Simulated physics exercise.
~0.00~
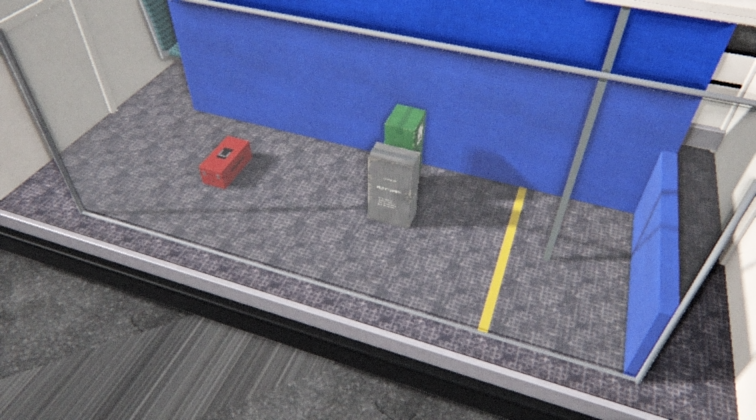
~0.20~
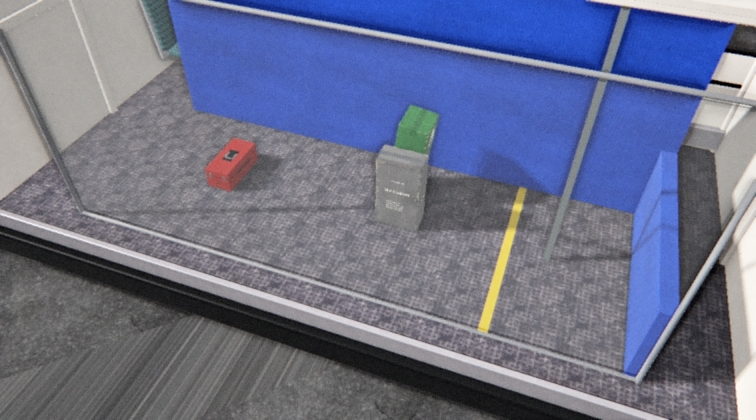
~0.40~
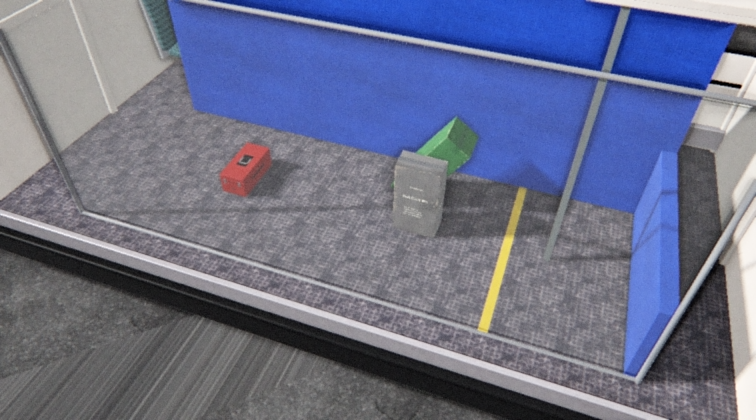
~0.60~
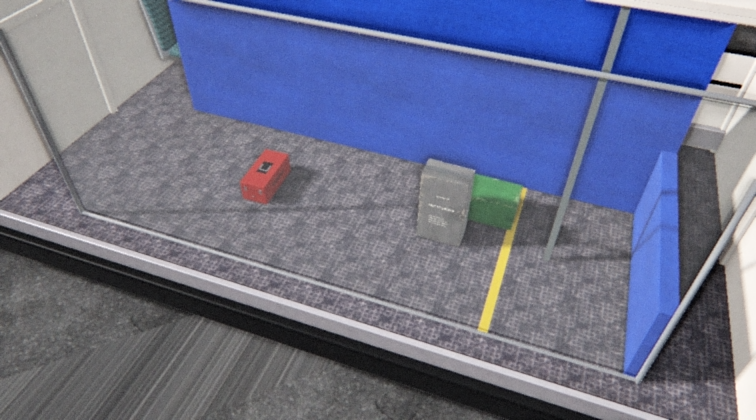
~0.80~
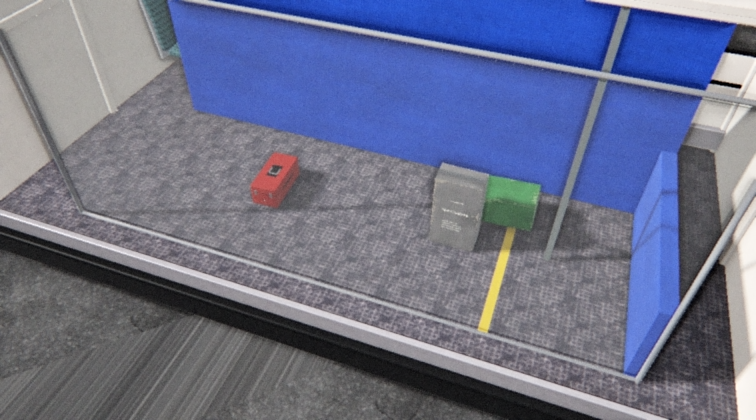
To begin with, a red toolbox sits at the left of a carpeted bay with blue walls, while a grey tall box and a green one stand upright nearer a yellow line. The toolbox and the grey box start sliding gradually to the right, both staying upright. Behind the grey box, the green box leans to the right, then topples onto its side. It shifts slightly farther right, covering the far end of the line, its middle just short of it. The grey box ends upright beside it, also short of the line, with the toolbox well to the left.
